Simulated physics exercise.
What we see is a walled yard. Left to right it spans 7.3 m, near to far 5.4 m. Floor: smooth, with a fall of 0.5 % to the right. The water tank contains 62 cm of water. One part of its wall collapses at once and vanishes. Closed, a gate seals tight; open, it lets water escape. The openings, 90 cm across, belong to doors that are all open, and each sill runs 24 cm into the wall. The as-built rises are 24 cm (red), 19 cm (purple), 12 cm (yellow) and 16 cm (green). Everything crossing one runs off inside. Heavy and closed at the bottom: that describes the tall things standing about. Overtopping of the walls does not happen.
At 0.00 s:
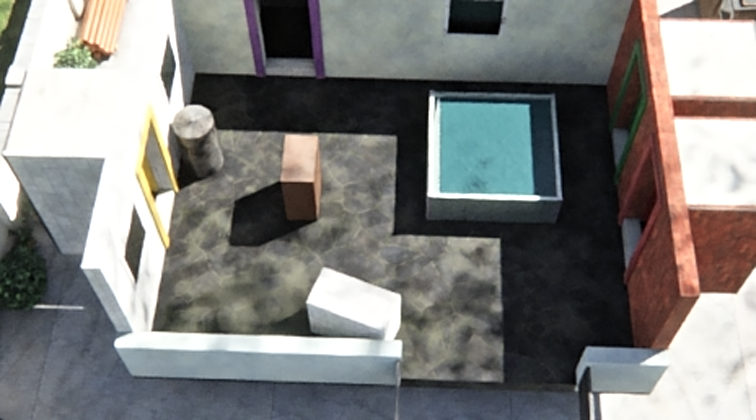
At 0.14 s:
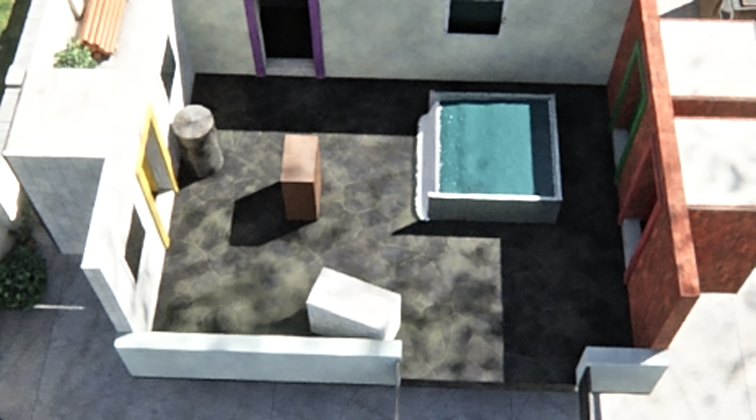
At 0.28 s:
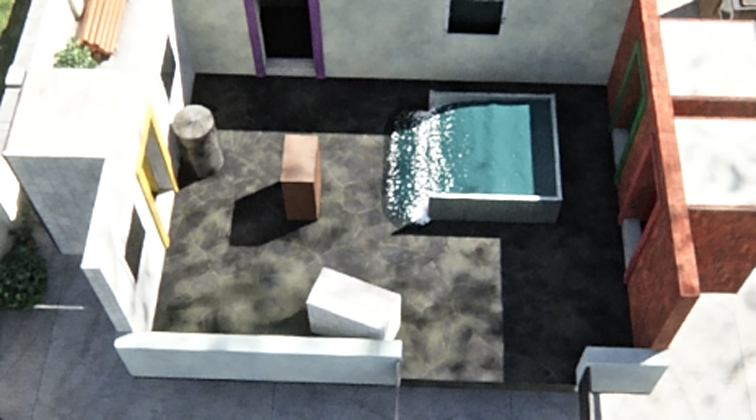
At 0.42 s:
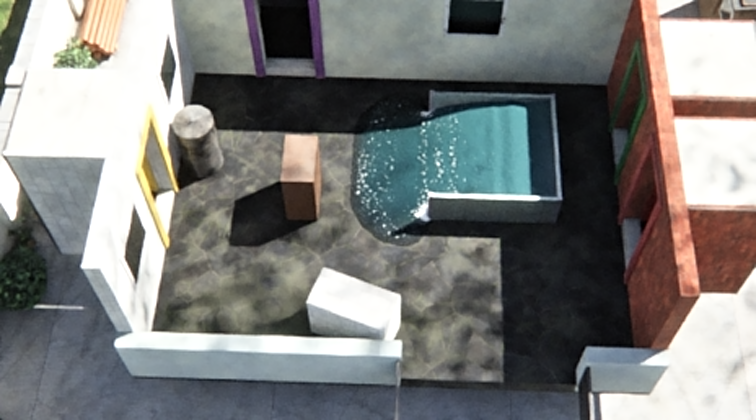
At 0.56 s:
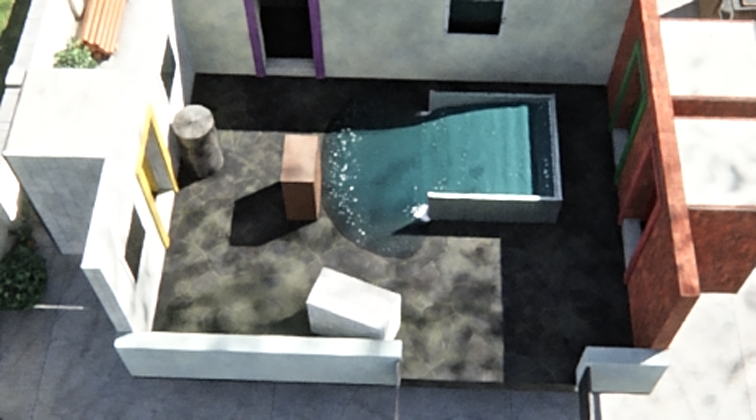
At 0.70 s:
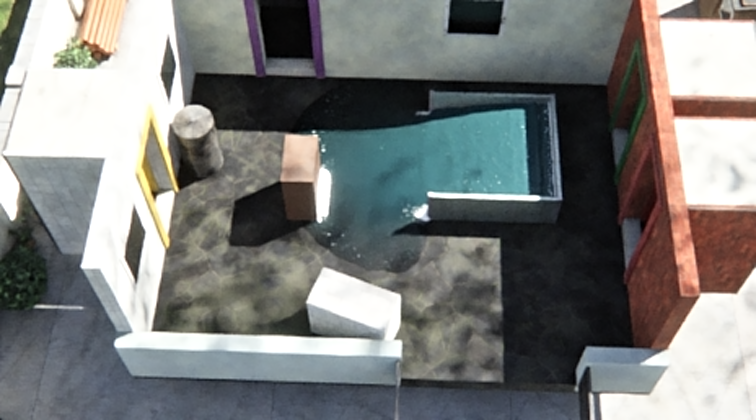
Walled yard with a water tank losing its left side, teal water pouring out and spreading across the floor around a brown block.
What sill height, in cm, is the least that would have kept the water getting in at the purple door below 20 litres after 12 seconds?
The least height is about 16 cm.
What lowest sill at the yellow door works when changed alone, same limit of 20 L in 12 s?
Yellow door - some 7.0 centimetres.
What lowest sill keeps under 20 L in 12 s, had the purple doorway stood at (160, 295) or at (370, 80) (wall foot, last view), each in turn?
First place around 11.5 cm, second around 9.0 cm.
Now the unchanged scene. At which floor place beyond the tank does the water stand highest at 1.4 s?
Look close to (329, 187).
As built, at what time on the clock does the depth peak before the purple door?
Crest at t of about 3.6 s.
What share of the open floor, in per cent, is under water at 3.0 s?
55 %.
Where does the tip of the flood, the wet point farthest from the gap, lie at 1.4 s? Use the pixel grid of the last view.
In the last picture, around (189, 113).
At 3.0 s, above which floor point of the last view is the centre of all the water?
(325, 173).
After 1.4 s water covers 35 % of the floor, deepest (36 cm) near (329, 187); 9 cm at the purple door, 0 litres in over its 19 cm sill.
After 3.0 s water covers 55 % of the floor, deepest (42 cm) near (182, 155); 17 cm at the purple door, 0 litres in over its 19 cm sill.
After 12.0 s water covers 95 % of the floor, deepest (10 cm) near (613, 196); 9 cm at the purple door, 9 litres in over its 19 cm sill.
At the purple door as built, the water arrived by 1.1 s and peaked near 23 cm at 3.6 s.
Run again over the same 12 s with other heights there, 36 litres in over 14 cm, 9 litres over 19 cm. The limit of 20 litres is kept from about 16 cm up.
